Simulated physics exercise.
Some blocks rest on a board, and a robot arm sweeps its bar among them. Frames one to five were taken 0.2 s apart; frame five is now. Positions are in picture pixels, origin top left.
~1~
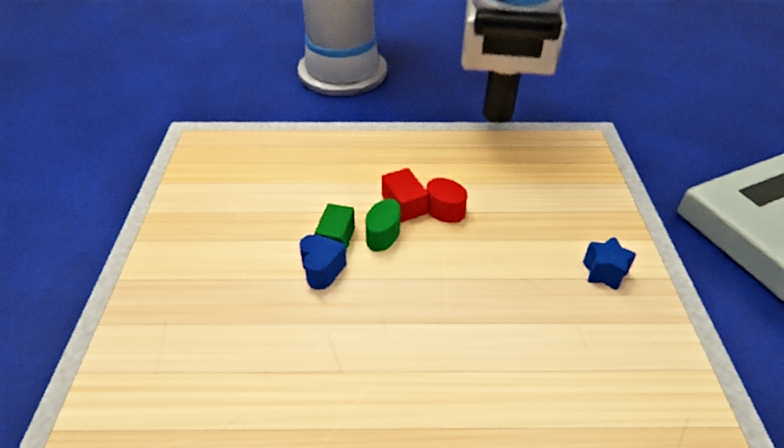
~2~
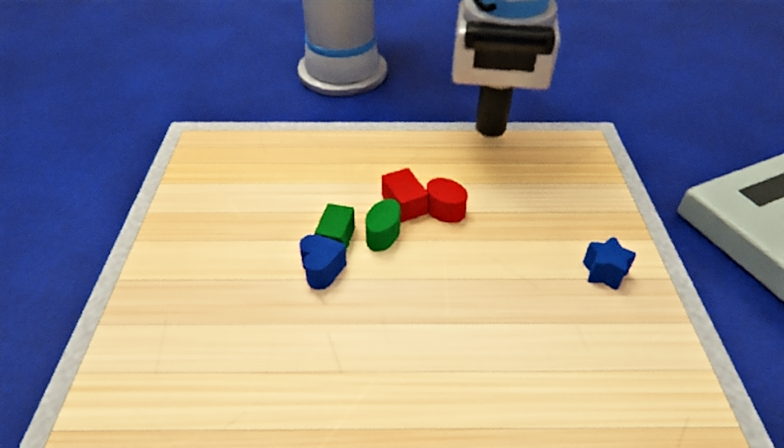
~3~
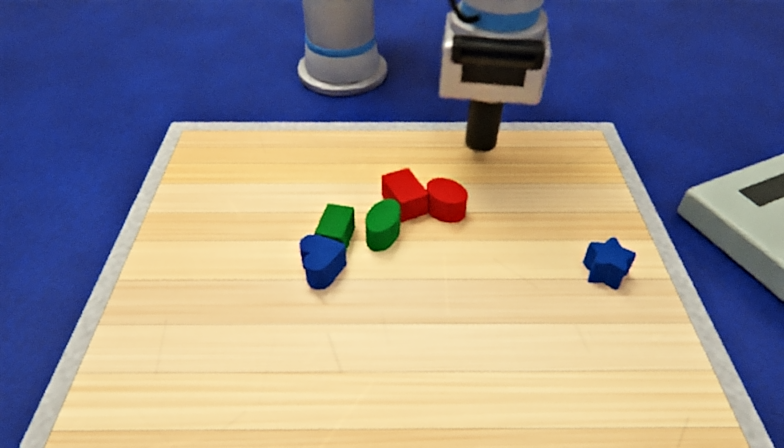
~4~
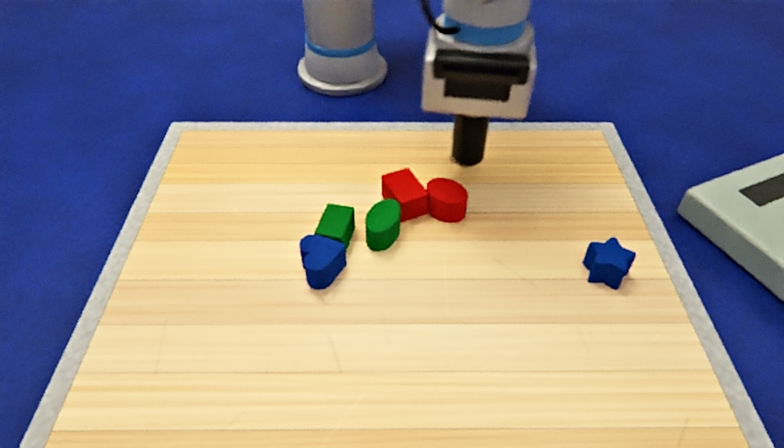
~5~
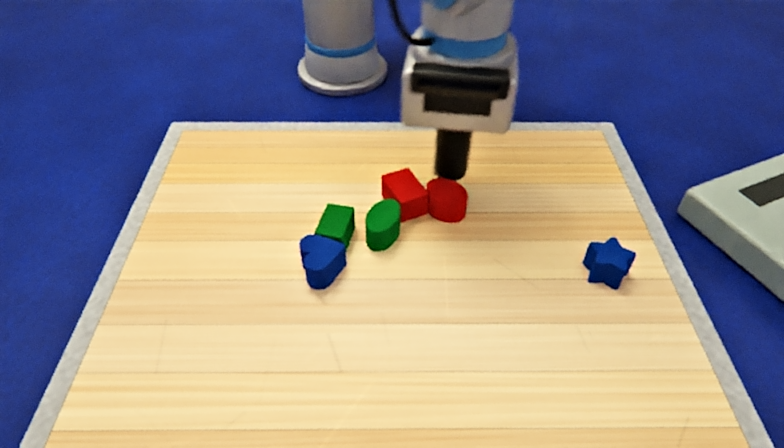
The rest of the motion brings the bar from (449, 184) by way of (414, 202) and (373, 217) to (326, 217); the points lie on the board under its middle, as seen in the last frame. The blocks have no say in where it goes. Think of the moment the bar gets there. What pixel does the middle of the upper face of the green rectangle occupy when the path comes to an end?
Its top centre lands on (278, 236).
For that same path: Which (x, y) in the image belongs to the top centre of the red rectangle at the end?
The red rectangle ends near (293, 210).
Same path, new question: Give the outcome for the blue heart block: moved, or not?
The blue heart block is moved.
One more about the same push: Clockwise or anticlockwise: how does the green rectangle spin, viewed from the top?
Viewed from above, counterclockwise.
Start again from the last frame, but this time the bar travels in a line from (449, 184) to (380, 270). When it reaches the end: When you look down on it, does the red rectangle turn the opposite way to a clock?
The answer is no.
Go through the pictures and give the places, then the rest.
Lower end of the bar (498, 116), tops of blocks, blue heart block (319, 250), green rectangle (335, 219), green elliptical block (383, 214), red rectangle (405, 184), red elliptical block (447, 190), in the first frame.
Bar (490, 130), blocks as before, in the second frame.
Bar (481, 144), blocks as before, in the third frame.
Bar (467, 158), blocks as before, in the fourth frame.
Bar (450, 172), blue heart block (319, 250), green rectangle (335, 219), green elliptical block (383, 214), red rectangle (405, 184), red elliptical block (447, 190), in the fifth frame.
What follows on the original path. One third of the way, bar (414, 190); green elliptical block (368, 226), turned 15° anticlockwise; red rectangle (384, 193); red elliptical block (441, 201), turned 45° anticlockwise.
Two thirds of the way, bar (373, 204); blue heart block (309, 260), turned 15° anticlockwise; green rectangle (308, 228); green elliptical block (350, 244), turned 65° anticlockwise; red rectangle (341, 208); red elliptical block (441, 201), turned 45° anticlockwise.
At the end, bar (325, 204); blue heart block (307, 262), turned 25° anticlockwise; green rectangle (278, 236), turned 55° anticlockwise; green elliptical block (350, 244), turned 65° anticlockwise; red rectangle (293, 210), turned 15° anticlockwise; red elliptical block (441, 201), turned 45° anticlockwise.
